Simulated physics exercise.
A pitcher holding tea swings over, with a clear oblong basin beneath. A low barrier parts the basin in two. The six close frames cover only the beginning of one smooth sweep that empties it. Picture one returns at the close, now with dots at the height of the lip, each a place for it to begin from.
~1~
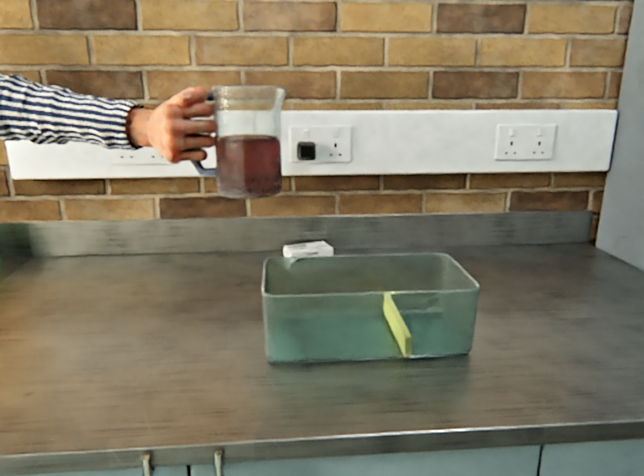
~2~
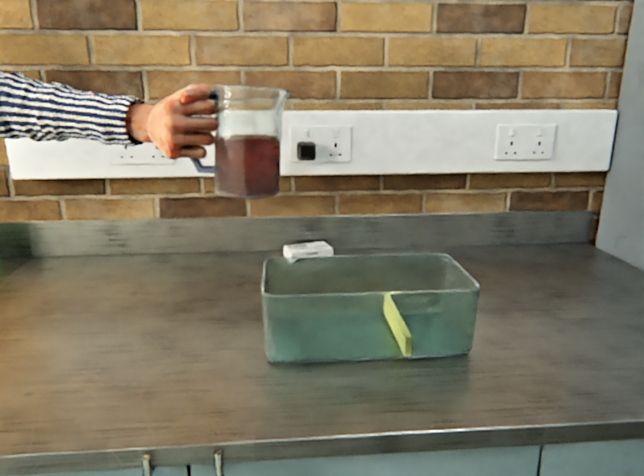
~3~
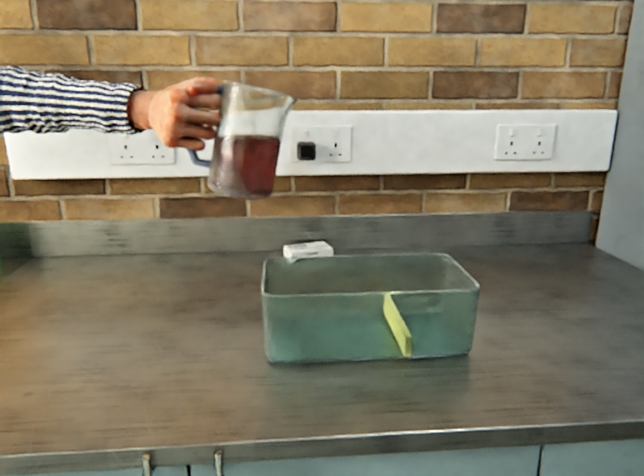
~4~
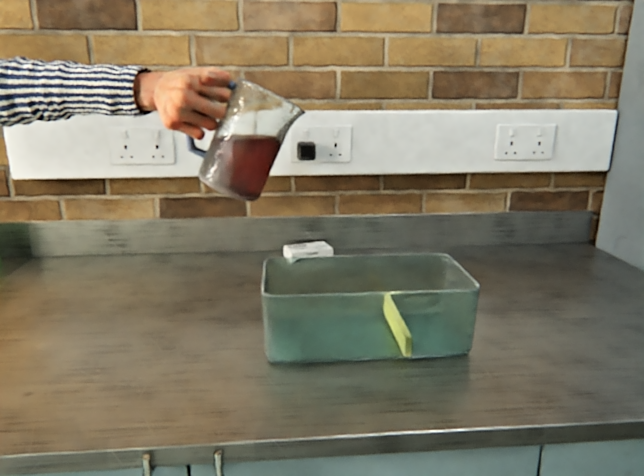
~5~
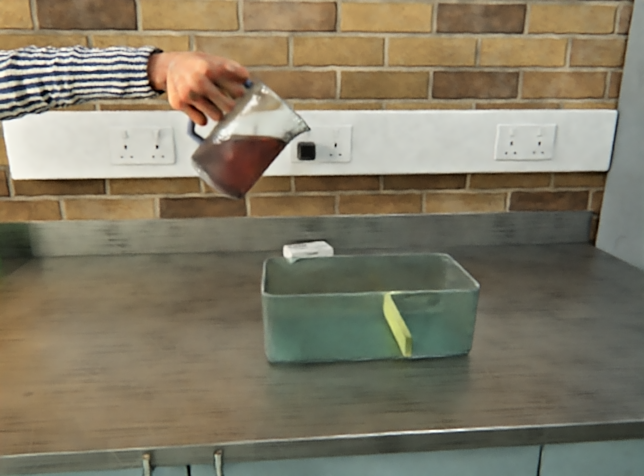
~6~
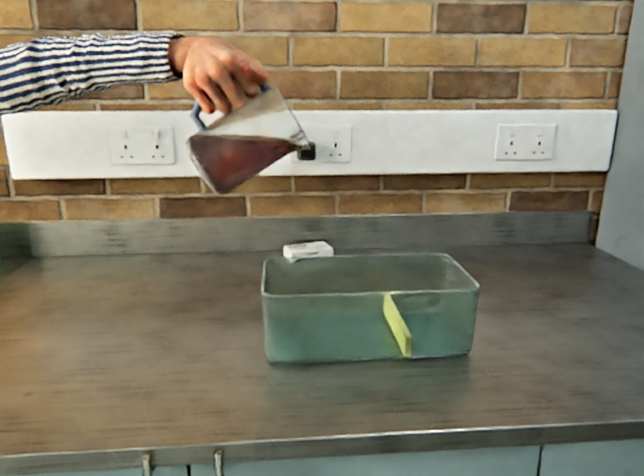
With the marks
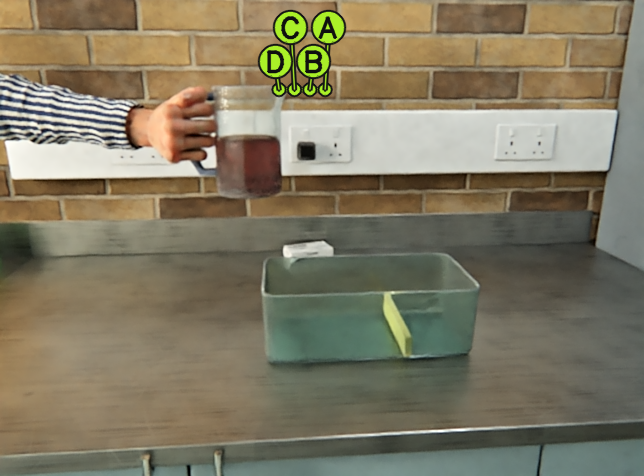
A hand tilts a clear pitcher of dark reddish liquid rightward above a divided oblong basin.
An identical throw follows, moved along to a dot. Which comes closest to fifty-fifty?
It is A.
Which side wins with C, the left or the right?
The left side.
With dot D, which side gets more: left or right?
The left side.
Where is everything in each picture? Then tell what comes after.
The first picture shows upright, lip at (287, 89); basin from (266, 361) to (470, 352); top of the wall at (397, 315); nothing has left yet.
The second picture shows tipped about 3°, lip at (289, 91); nothing has left yet.
The third picture shows tipped about 12°, lip at (296, 99); nothing has left yet.
The fourth picture shows tipped about 25°, lip at (304, 111); nothing has left yet.
The fifth picture shows tipped about 41°, lip at (310, 129); nothing has left yet.
The sixth picture shows tipped about 58°, lip at (311, 147); nothing has left yet.
On the marked copy, A at (325, 89); B at (309, 89); C at (294, 89); D at (279, 89).
If A is chosen, about 51 % ends left of the wall and 45 % right of it; 4 % is lost outside.
If B is chosen, about 87 % ends left of the wall and 8 % right of it; 5 % is lost outside.
If C is chosen, about 82 % ends left of the wall and 11 % right of it; 7 % is lost outside.
If D is chosen, about 83 % ends left of the wall and 12 % right of it; 5 % is lost outside.
